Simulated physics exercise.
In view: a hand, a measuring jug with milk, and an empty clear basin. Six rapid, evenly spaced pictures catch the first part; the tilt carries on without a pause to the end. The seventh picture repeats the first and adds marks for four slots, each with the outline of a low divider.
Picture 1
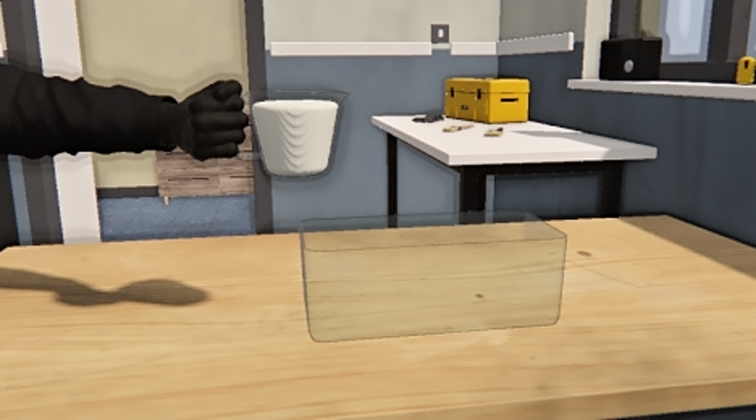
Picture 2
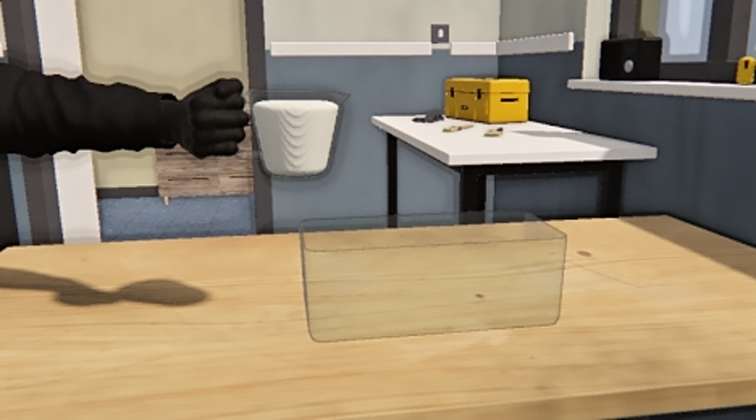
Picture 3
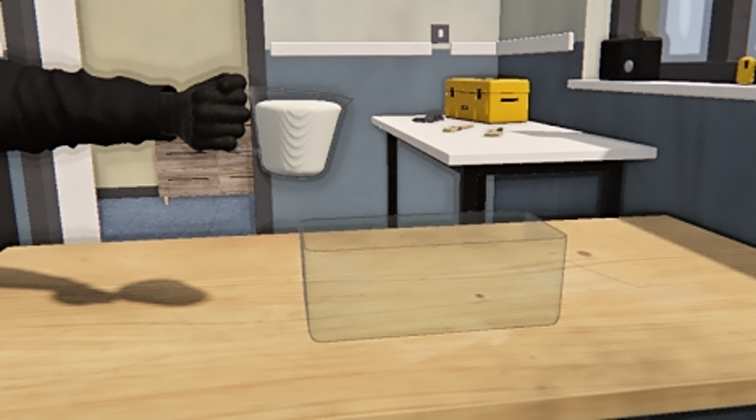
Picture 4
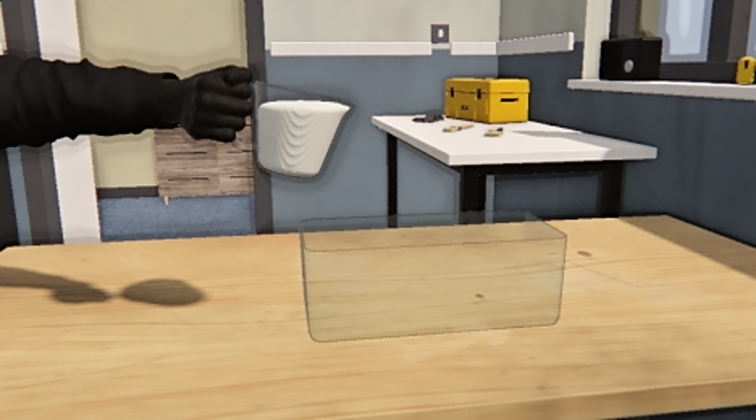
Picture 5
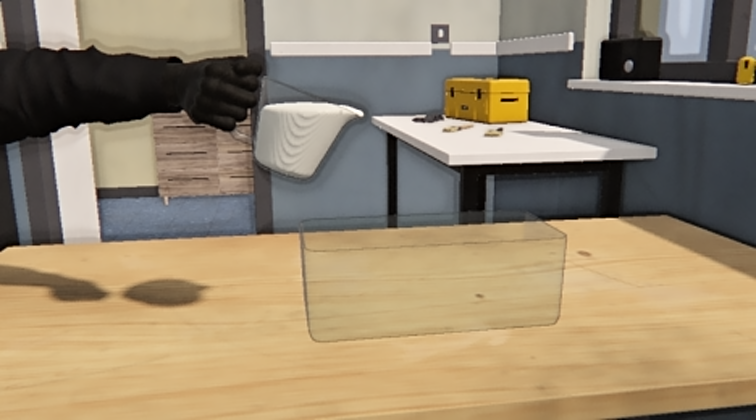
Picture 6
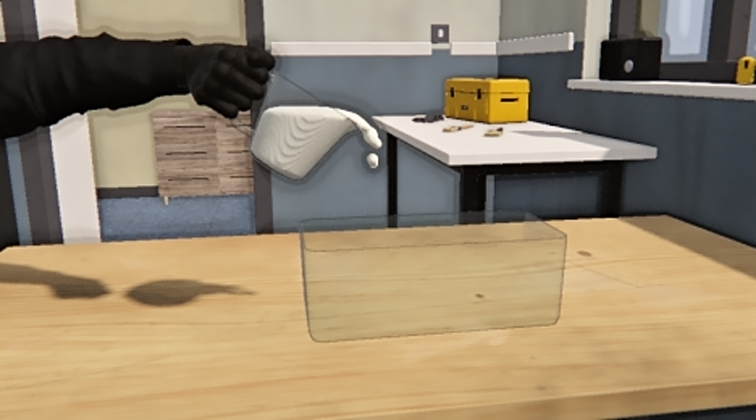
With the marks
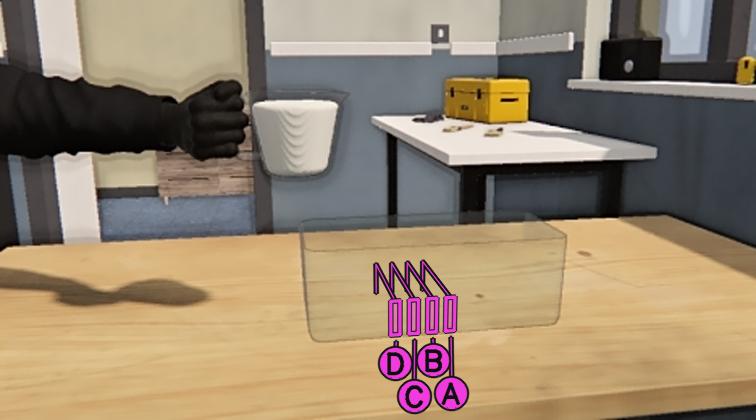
In the video, a black-gloved hand holds a clear jug of white liquid upright beside an empty transparent basin on a wooden table, then tilts it rightward until the liquid runs over the lip in a short stream.
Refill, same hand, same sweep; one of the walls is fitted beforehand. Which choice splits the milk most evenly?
Position C.
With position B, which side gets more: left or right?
The left side.
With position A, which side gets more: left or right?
The left side.
In magenta, A at (451, 337); B at (432, 338); C at (414, 340); D at (396, 341).
With A, about 93 % ends left of the wall and 5 % right of it.
With B, about 84 % ends left of the wall and 15 % right of it.
With C, about 51 % ends left of the wall and 49 % right of it.
With D, about 22 % ends left of the wall and 76 % right of it.
